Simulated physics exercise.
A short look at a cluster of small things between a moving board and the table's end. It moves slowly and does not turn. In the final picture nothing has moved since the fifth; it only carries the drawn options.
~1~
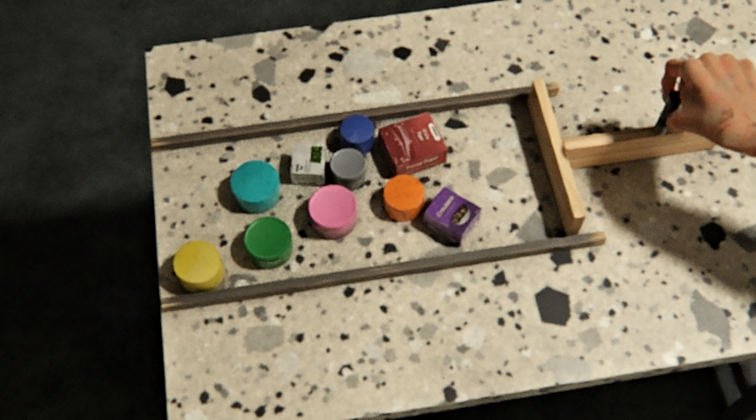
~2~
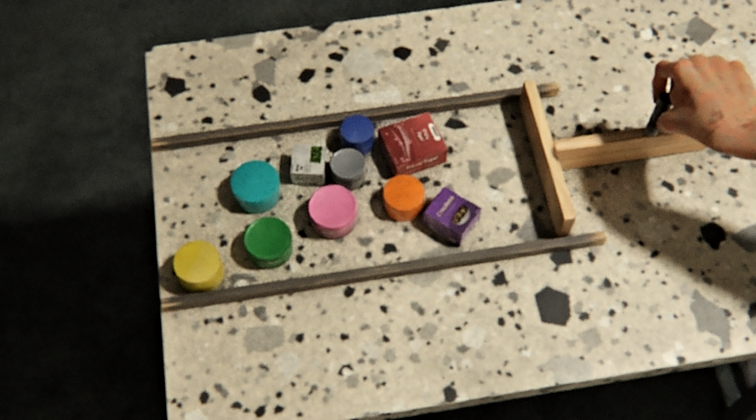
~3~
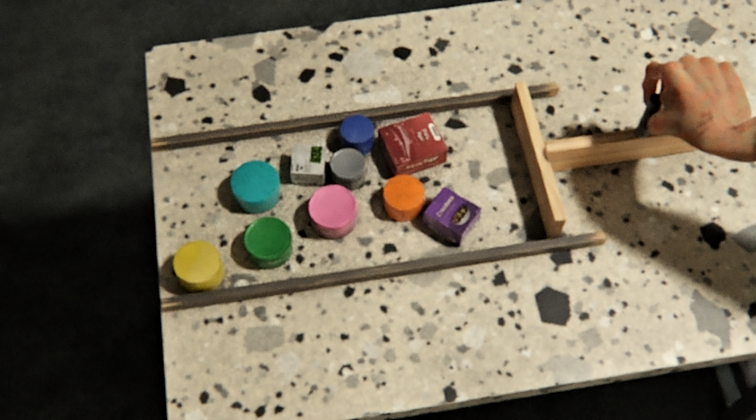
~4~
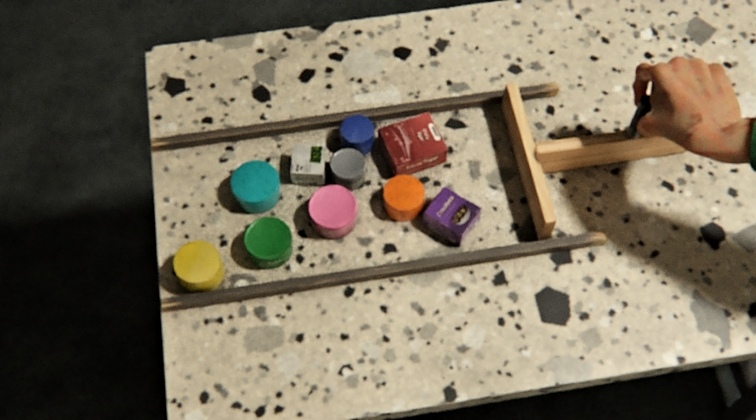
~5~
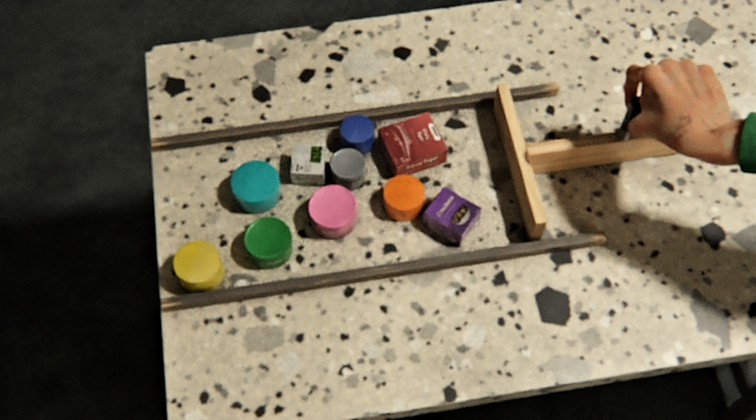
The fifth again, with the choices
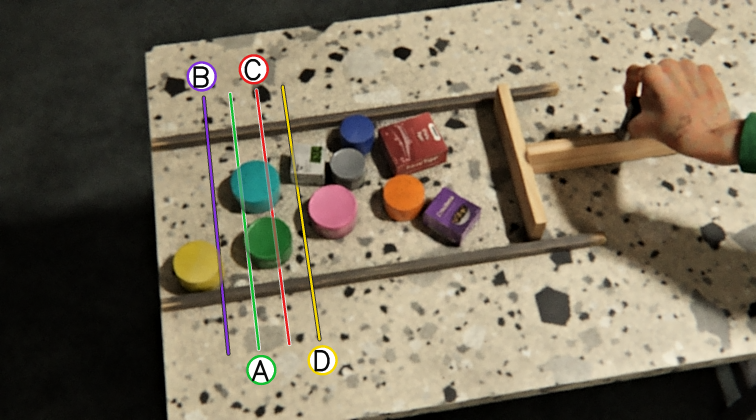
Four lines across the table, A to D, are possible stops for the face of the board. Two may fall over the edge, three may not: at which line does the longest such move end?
Up to line C.
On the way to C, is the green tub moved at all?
Yes.
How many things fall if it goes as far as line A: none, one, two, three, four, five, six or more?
In all, three.
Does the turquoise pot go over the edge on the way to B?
Yes.
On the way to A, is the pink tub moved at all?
Yes.
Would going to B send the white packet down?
Yes.
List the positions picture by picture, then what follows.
The first picture shows turquoise pot (256, 187); orange pot (404, 198); red box (412, 145).
The second picture shows board (549, 146); purple box (452, 217).
The third picture shows board (540, 148); green tub (269, 243).
The fourth picture shows board (530, 149); pink tub (334, 212).
The fifth picture shows board (521, 150); yellow tin (199, 267); turquoise pot (256, 187); orange pot (404, 198).
On the marked copy, A at (244, 212); B at (215, 216); C at (272, 208); D at (300, 204).
Following C. Soon after the start, board (433, 163); blue tin (343, 137); purple box (406, 224).
Later, board (344, 176); turquoise pot (222, 208); white packet (231, 170).
In the end, board (273, 186); yellow tin (162, 275); turquoise pot (160, 220); none fallen.
As for the rest, A drops three; B drops seven; D is within the limit but short.
